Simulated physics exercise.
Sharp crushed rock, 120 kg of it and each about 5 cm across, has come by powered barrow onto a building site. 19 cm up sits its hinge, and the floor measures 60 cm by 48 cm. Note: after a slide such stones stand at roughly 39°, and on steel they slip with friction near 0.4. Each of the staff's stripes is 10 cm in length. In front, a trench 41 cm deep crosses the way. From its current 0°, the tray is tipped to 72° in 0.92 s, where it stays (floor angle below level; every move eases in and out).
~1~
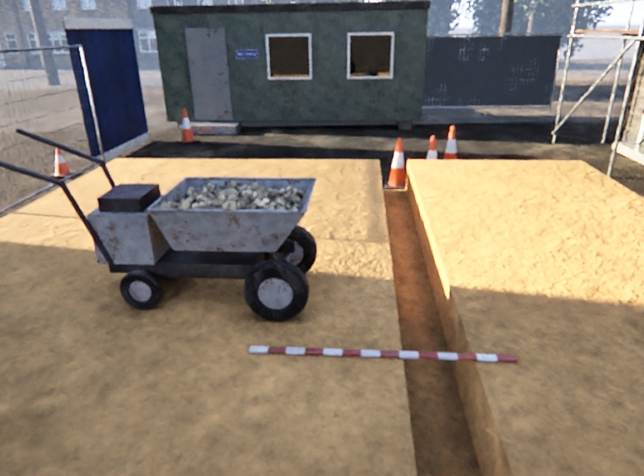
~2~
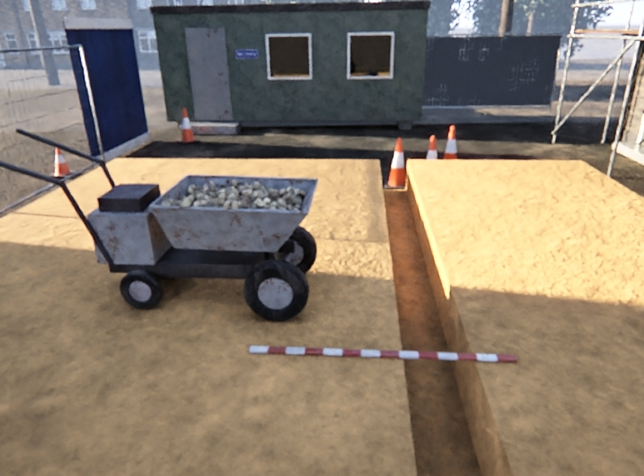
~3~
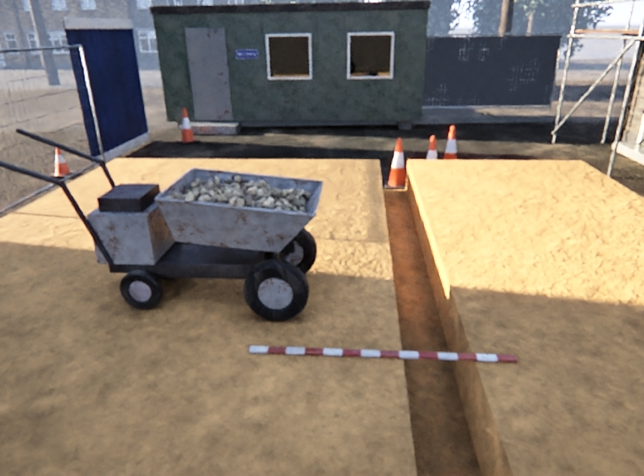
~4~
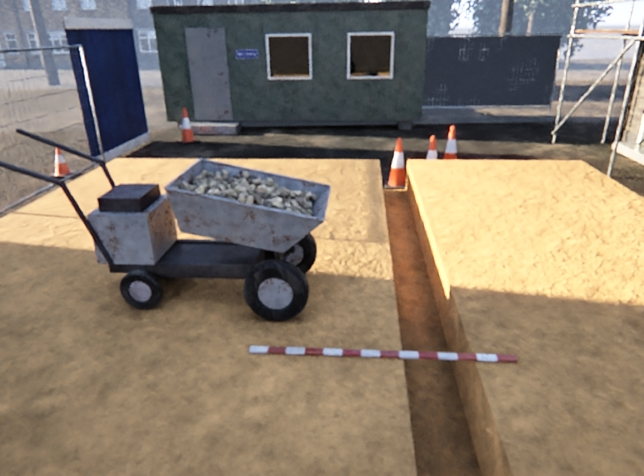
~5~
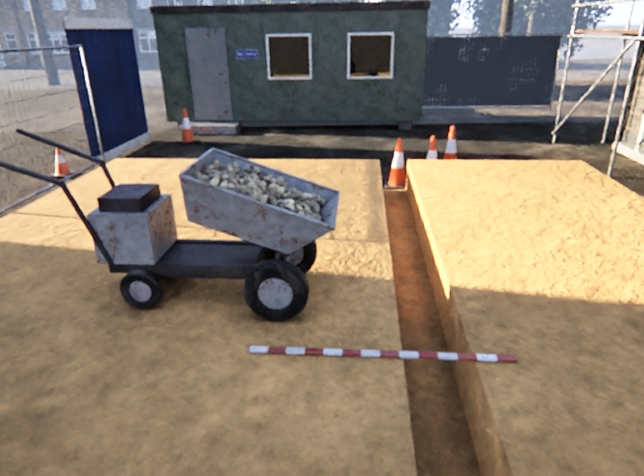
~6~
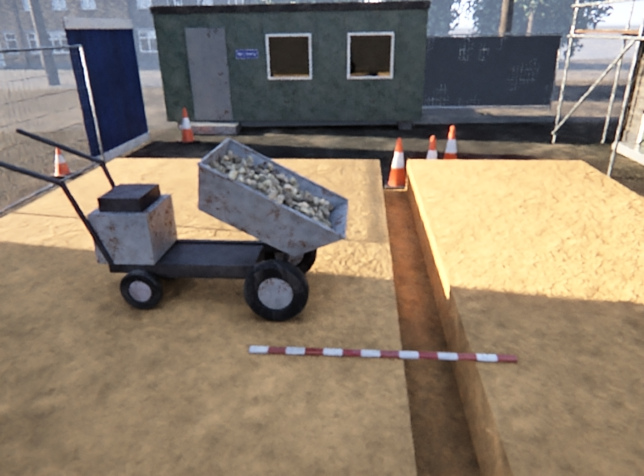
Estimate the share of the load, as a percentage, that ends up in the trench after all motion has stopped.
Roughly 62 per cent of the load ends up there.
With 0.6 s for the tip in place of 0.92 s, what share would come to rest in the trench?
It'd be some 75 per cent.
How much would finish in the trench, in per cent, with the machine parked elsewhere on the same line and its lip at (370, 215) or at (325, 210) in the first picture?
I'd expect some 65 per cent, then some 85.
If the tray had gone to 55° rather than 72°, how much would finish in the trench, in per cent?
It would be close to 15 percent.
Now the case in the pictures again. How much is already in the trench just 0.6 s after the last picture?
Around 15 per cent of it.
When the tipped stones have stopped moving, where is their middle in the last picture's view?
Middle at around (416, 339), I'd say.
Then, 0.3 s after the last picture the floor is at 61°, 100 % in the tray; the foremost stones are at (368, 254).
Then, 0.6 s after the last picture the floor is at 72°, 70 % in the tray, 13 % short of the trench, 17 % in the trench; the foremost stones are at (437, 349).
Then, 1.0 s after the last picture the floor is at 72°, 38 % in the tray, 17 % short of the trench, 45 % in the trench; the foremost stones are at (449, 353).
Then, 2.9 s after the last picture the floor is at 72°, 15 % in the tray, 24 % short of the trench, 62 % in the trench; the foremost stones are at (448, 342).
